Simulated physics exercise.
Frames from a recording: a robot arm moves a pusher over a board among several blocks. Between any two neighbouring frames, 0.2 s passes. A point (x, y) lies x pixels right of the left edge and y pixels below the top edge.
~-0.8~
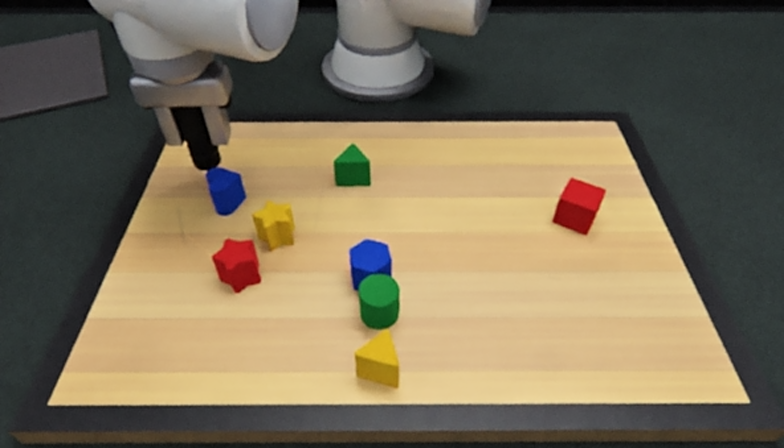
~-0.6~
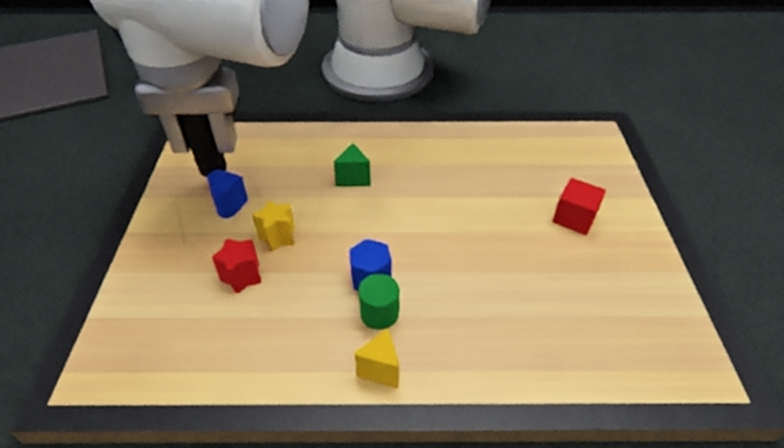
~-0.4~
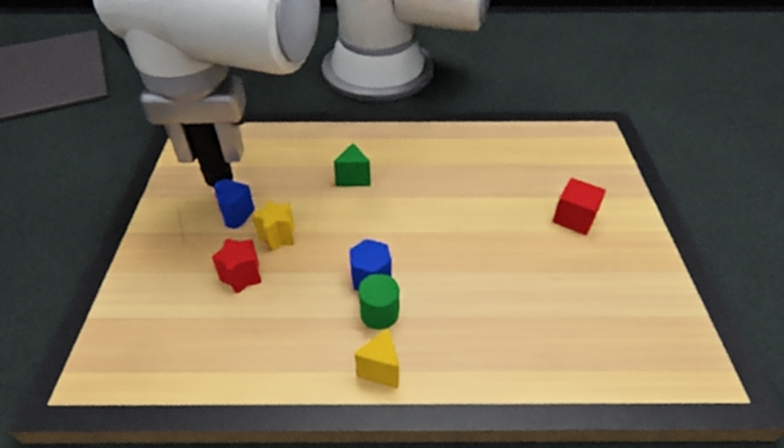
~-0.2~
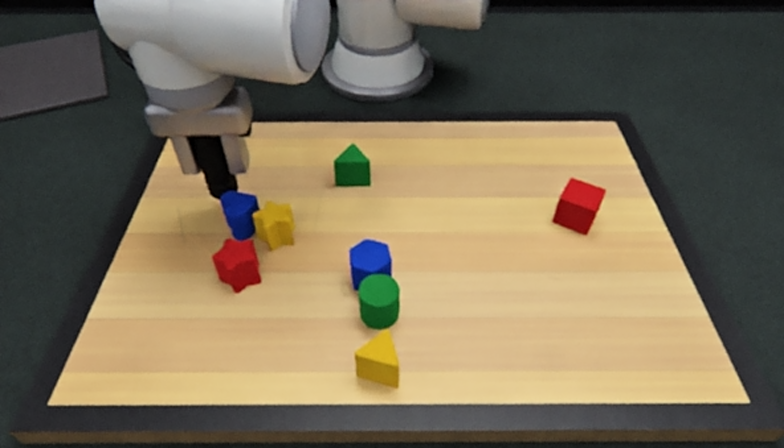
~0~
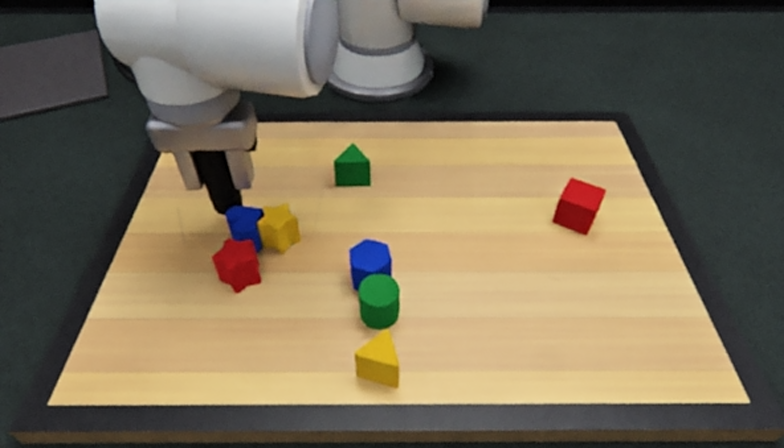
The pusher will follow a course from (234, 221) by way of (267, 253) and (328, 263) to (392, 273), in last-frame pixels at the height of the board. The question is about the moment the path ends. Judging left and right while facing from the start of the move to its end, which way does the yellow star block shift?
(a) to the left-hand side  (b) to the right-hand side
a.
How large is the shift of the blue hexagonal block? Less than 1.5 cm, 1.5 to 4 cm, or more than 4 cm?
It goes beyond 4 cm.
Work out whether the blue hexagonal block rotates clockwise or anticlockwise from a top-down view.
Twists clockwise.
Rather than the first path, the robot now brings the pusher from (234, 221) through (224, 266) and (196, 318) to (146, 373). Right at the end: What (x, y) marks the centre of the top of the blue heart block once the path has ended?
Its top middle: (251, 239).
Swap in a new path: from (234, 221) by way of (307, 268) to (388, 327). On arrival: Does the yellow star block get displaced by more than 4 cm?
Yes, that is how it ends up.
What follows on the original path. One third of the way, pusher (264, 238); red star block (238, 256), turned 35° clockwise; blue heart block (283, 246), turned 40° anticlockwise; yellow star block (299, 221), turned 65° anticlockwise.
Two thirds of the way, pusher (327, 248); red star block (238, 256), turned 35° clockwise; blue heart block (313, 263); yellow star block (331, 217).
At the end, pusher (392, 258); red star block (238, 256), turned 35° clockwise; blue heart block (314, 263); yellow star block (332, 217), turned 170° anticlockwise; blue hexagonal block (421, 270), turned 30° clockwise.
